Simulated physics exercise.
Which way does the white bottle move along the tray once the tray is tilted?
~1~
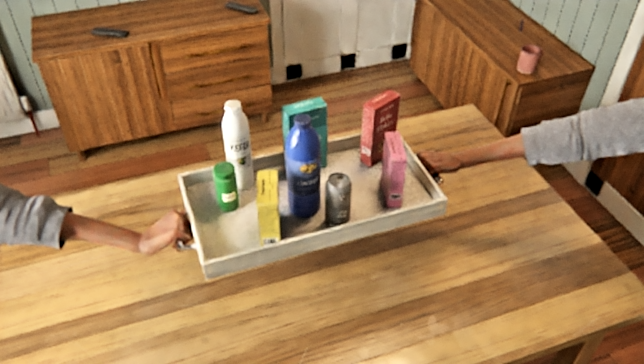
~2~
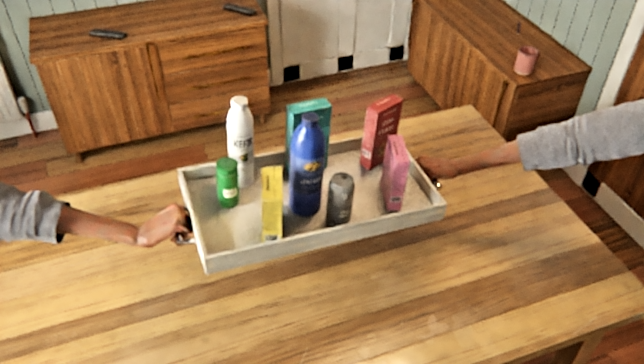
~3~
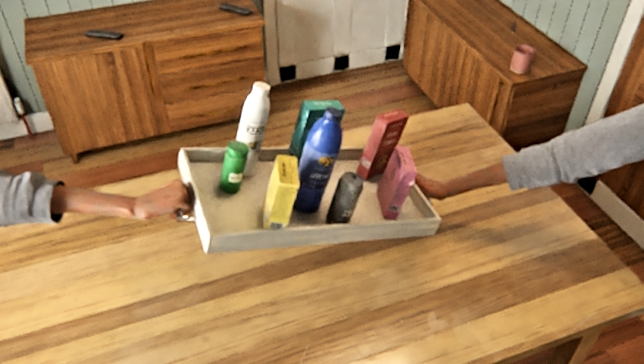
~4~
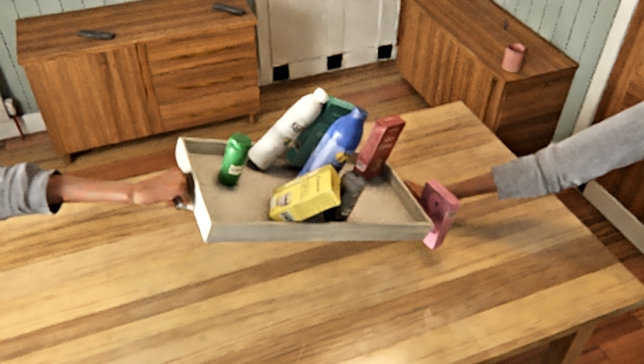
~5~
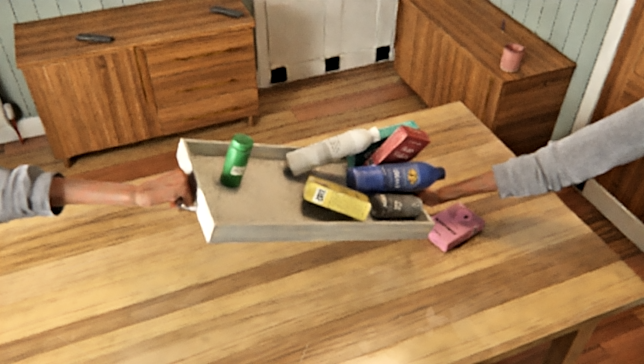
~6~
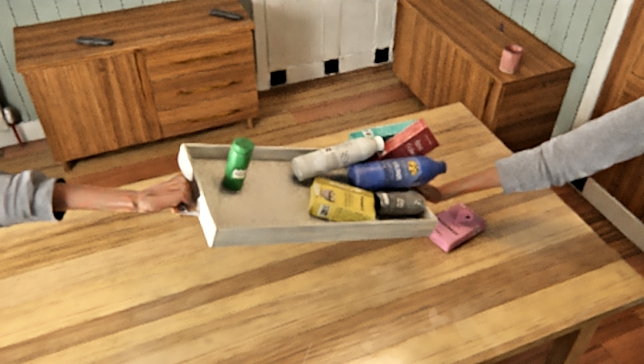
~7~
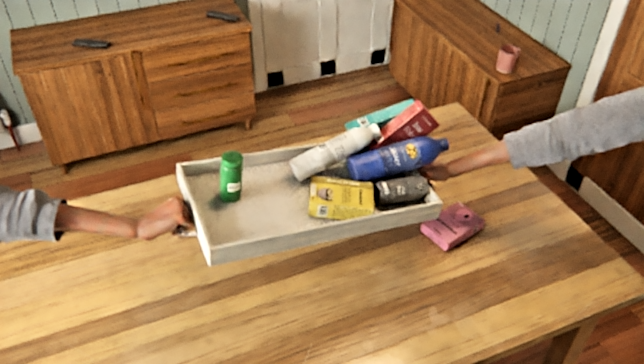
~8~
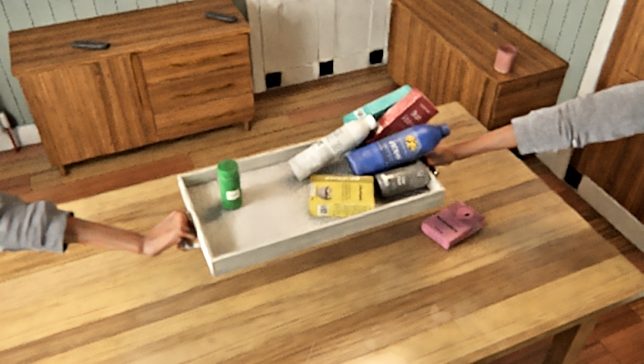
The white bottle moves to the right, toppling over and ending up on its side among the other fallen items.
A pale serving tray, gripped by a hand at either end, is held above a wooden table in a room with wooden cabinets, seen from above. On it stand a white bottle and a green container at left, a yellow packet in front, a blue bottle in the middle with a turquoise packet behind, and a grey can, red packet and pink packet toward the right. The tray's right edge dips, and the items lean, topple and slide right. The pink packet tumbles over the edge onto the table. The hands level the tray again, leaving the fallen items heaped at its right end and only the green container upright.
